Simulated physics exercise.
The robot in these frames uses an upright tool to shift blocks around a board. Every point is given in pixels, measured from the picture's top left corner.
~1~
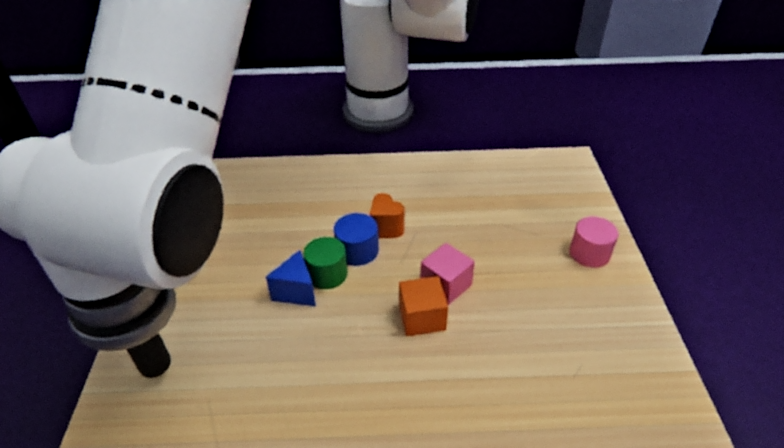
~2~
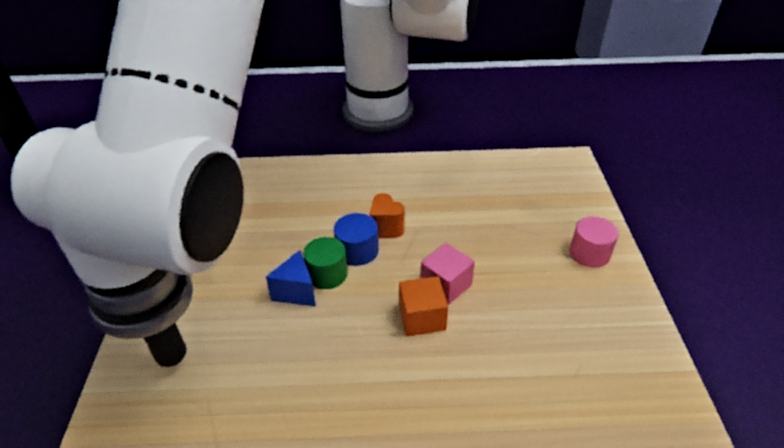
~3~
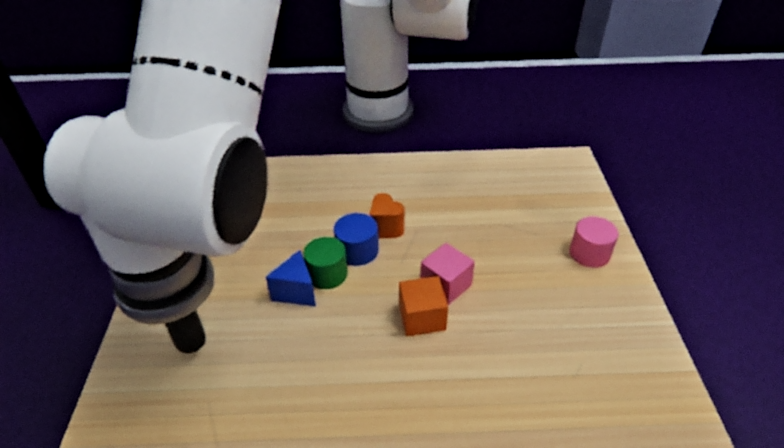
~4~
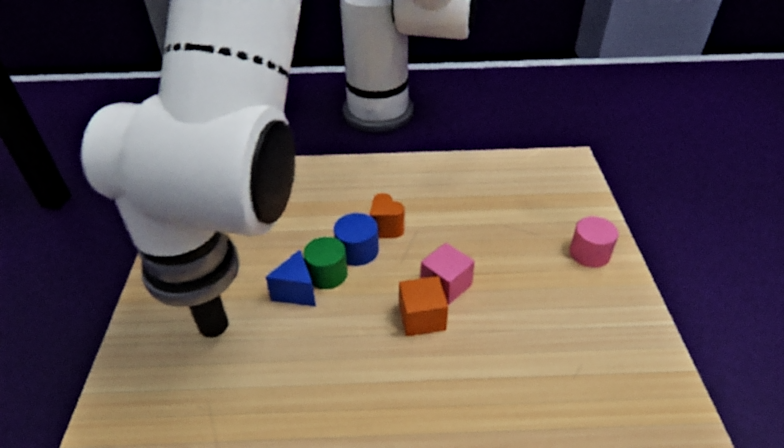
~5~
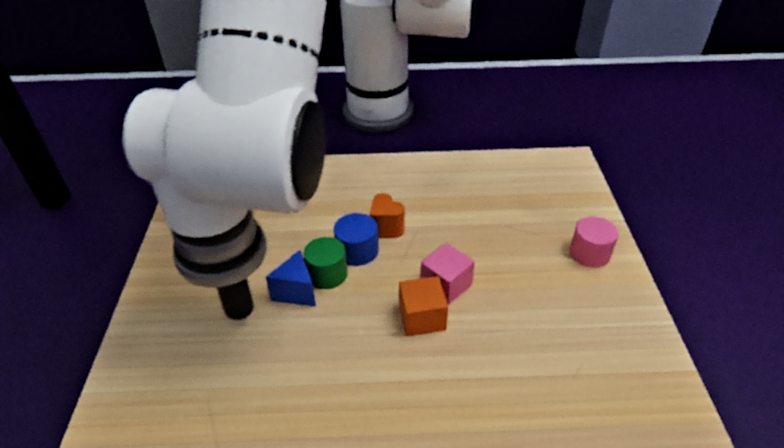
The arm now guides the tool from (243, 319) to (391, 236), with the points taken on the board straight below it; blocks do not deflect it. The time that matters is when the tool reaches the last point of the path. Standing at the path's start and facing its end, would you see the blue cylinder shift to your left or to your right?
Right-hand side.
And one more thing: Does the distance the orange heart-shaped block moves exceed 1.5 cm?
Short answer: Yes.
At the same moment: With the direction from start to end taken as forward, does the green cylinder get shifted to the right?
Yes
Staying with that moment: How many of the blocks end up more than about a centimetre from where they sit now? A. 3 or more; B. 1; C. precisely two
I'll go with A - 3 or more.
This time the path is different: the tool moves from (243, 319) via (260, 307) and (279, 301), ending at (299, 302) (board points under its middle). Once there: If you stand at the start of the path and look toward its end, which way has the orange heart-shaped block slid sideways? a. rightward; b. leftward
Letter b.
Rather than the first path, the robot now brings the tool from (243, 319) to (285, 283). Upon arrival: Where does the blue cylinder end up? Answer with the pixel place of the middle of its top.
My best guess is (376, 220).
On the path given first. One third of the way, tool (295, 279); blue triangle (309, 246), turned 20° clockwise; green cylinder (344, 246); blue cylinder (371, 221); orange heart-shaped block (390, 200), turned 25° clockwise.
Two thirds of the way, tool (344, 252); blue triangle (324, 223), turned 35° anticlockwise; green cylinder (375, 245); blue cylinder (392, 218); orange heart-shaped block (394, 193), turned 15° clockwise.
At the end, tool (391, 227); blue triangle (324, 222), turned 40° anticlockwise; green cylinder (382, 247); blue cylinder (425, 209); orange heart-shaped block (398, 190).
